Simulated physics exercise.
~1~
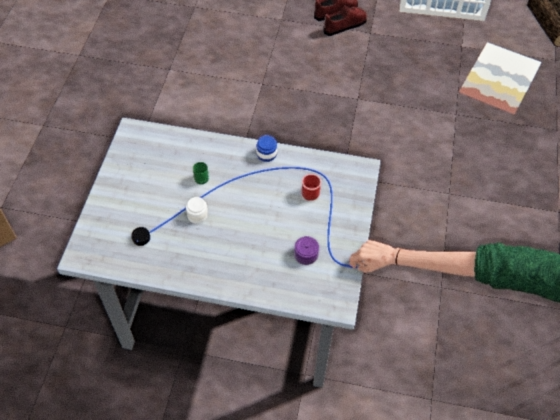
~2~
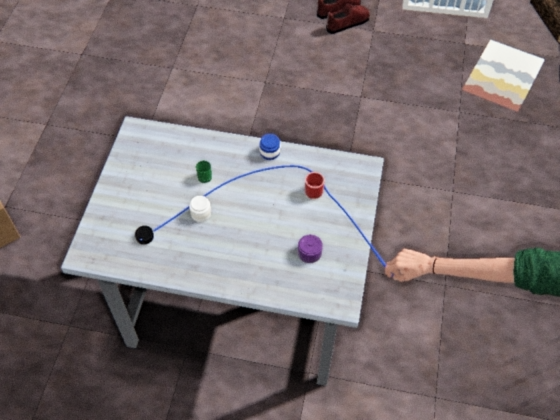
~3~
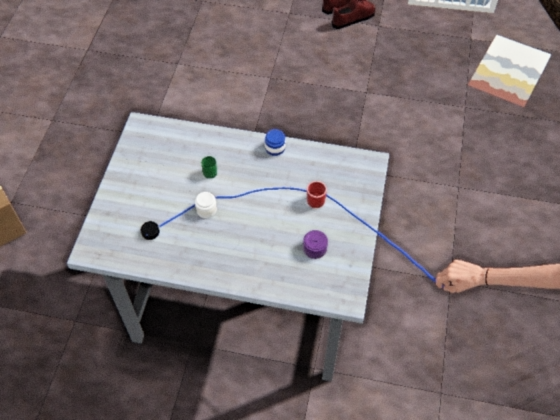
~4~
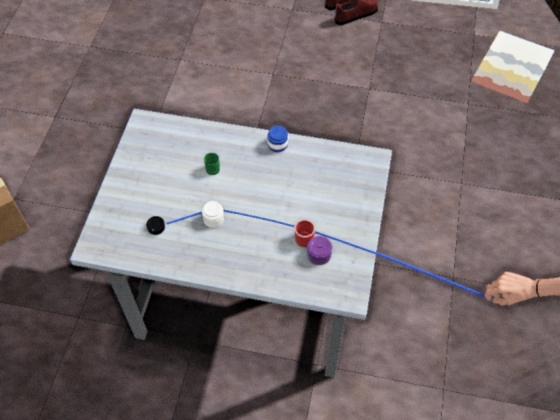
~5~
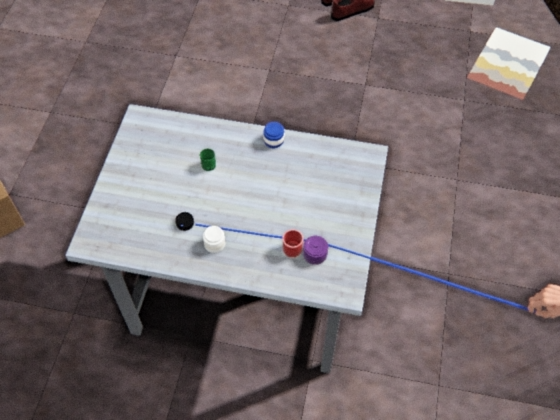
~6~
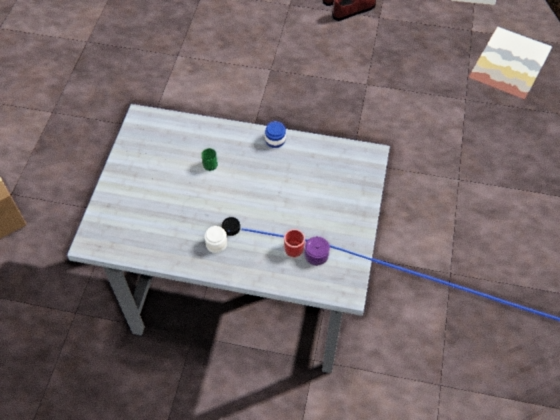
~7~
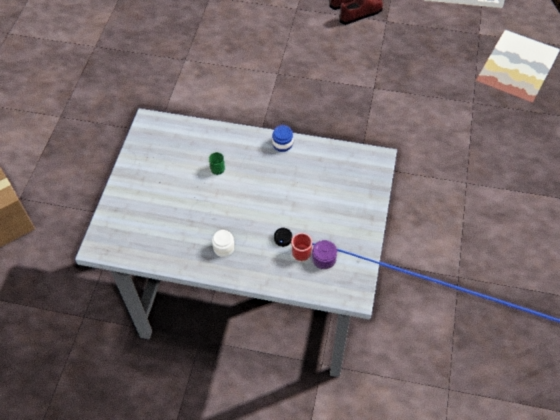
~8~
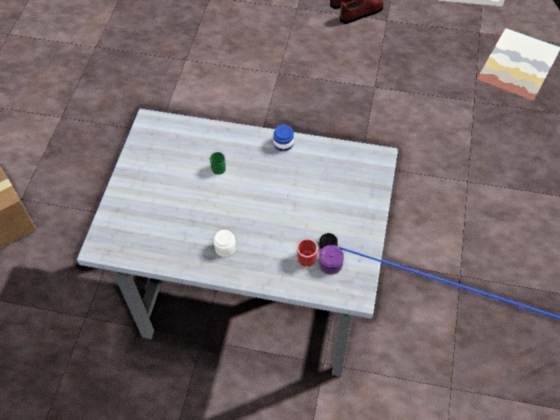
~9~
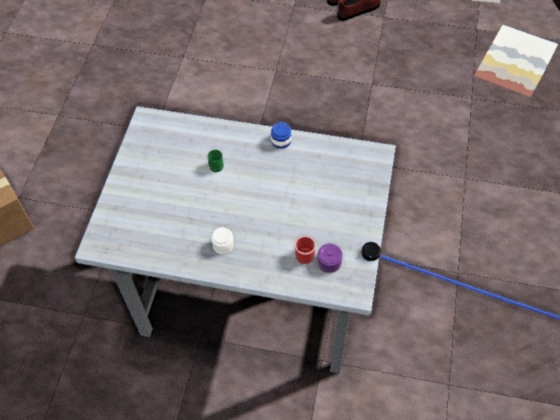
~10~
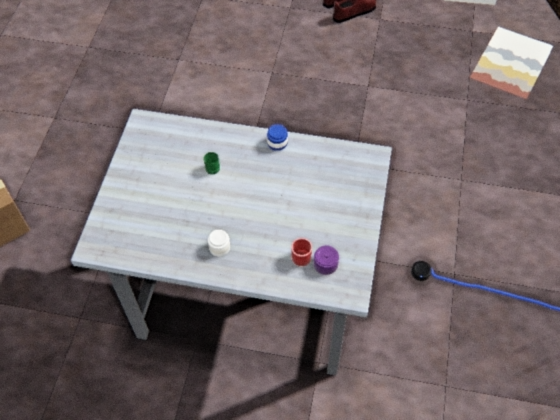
A black disc on a blue cord, pulled rightward by a hand, slid across the table after the tightening cord dragged the red mug and white jar downward and nudged the purple pot, then left the tabletop, while the blue and green containers stayed put.
